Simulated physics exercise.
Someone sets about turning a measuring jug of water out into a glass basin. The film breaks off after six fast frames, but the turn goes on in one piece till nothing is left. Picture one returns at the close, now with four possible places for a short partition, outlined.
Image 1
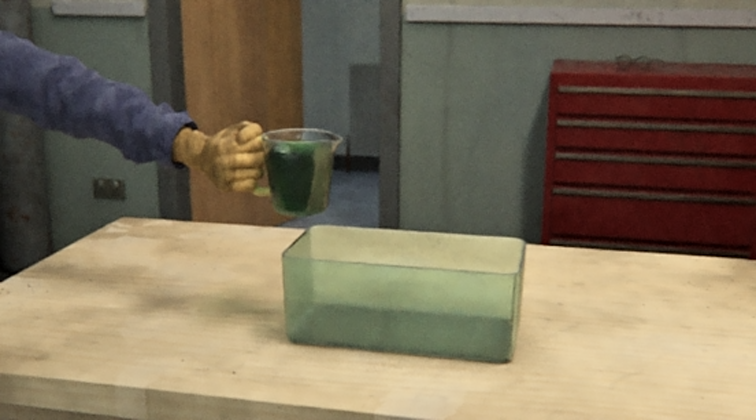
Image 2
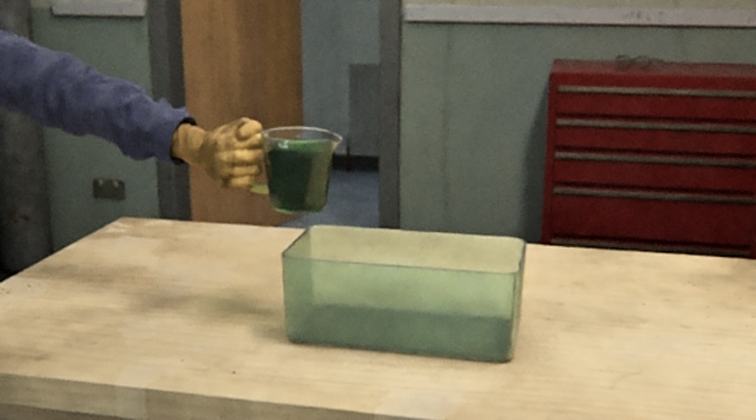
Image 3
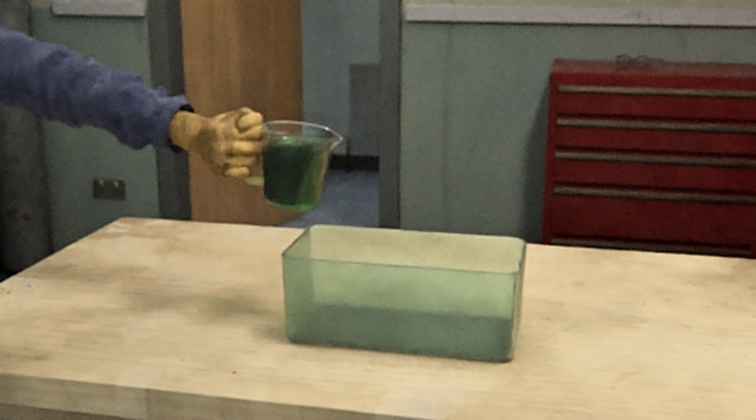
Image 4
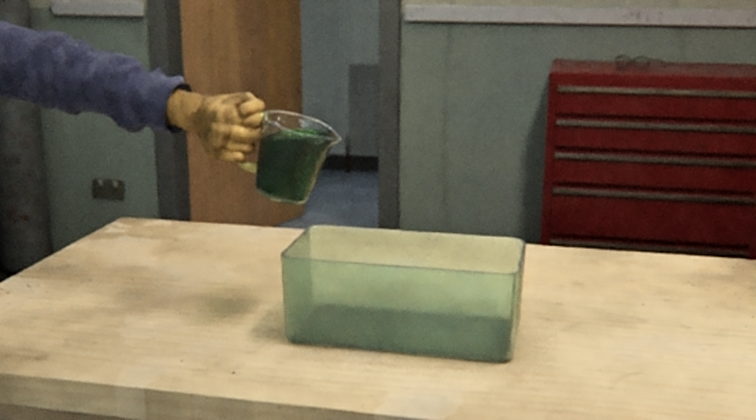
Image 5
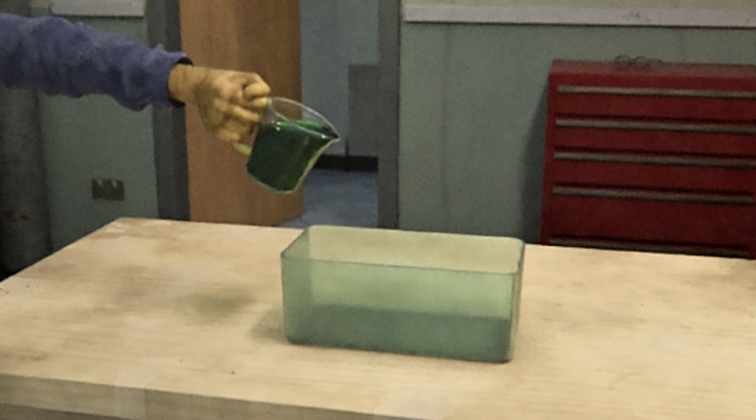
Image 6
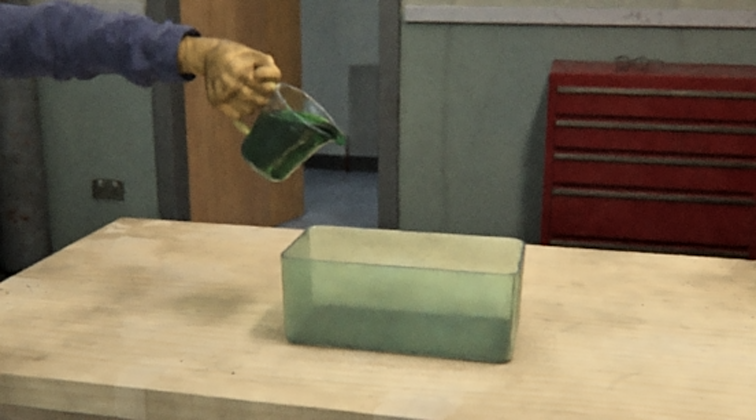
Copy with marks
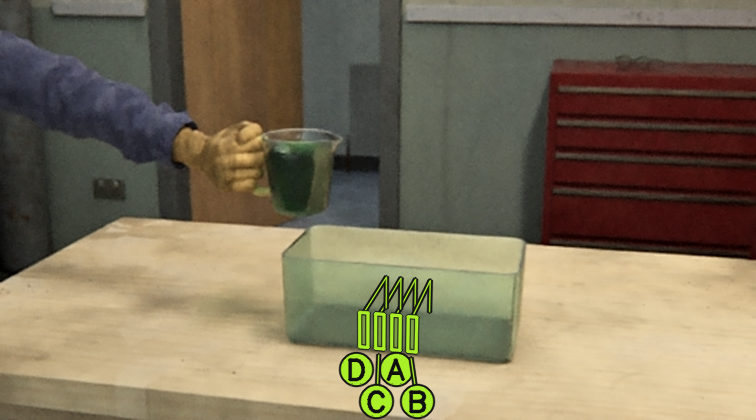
In this clip, a gloved hand holds a clear measuring jug of green liquid above a glass basin on a wooden table, then gradually tilts it to the right until the liquid reaches and just passes over its lip.
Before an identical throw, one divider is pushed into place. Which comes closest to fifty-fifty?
The best position is B.
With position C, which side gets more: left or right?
More ends on the right.
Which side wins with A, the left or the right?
The right one.
On the marked copy, A at (394, 356); B at (411, 358); C at (378, 354); D at (362, 353).
Choosing A, about 19 % ends left of the wall and 79 % right of it.
Choosing B, about 47 % ends left of the wall and 51 % right of it.
Choosing C, about 10 % ends left of the wall and 88 % right of it.
Choosing D, about 7 % ends left of the wall and 91 % right of it; 3 % is lost outside.
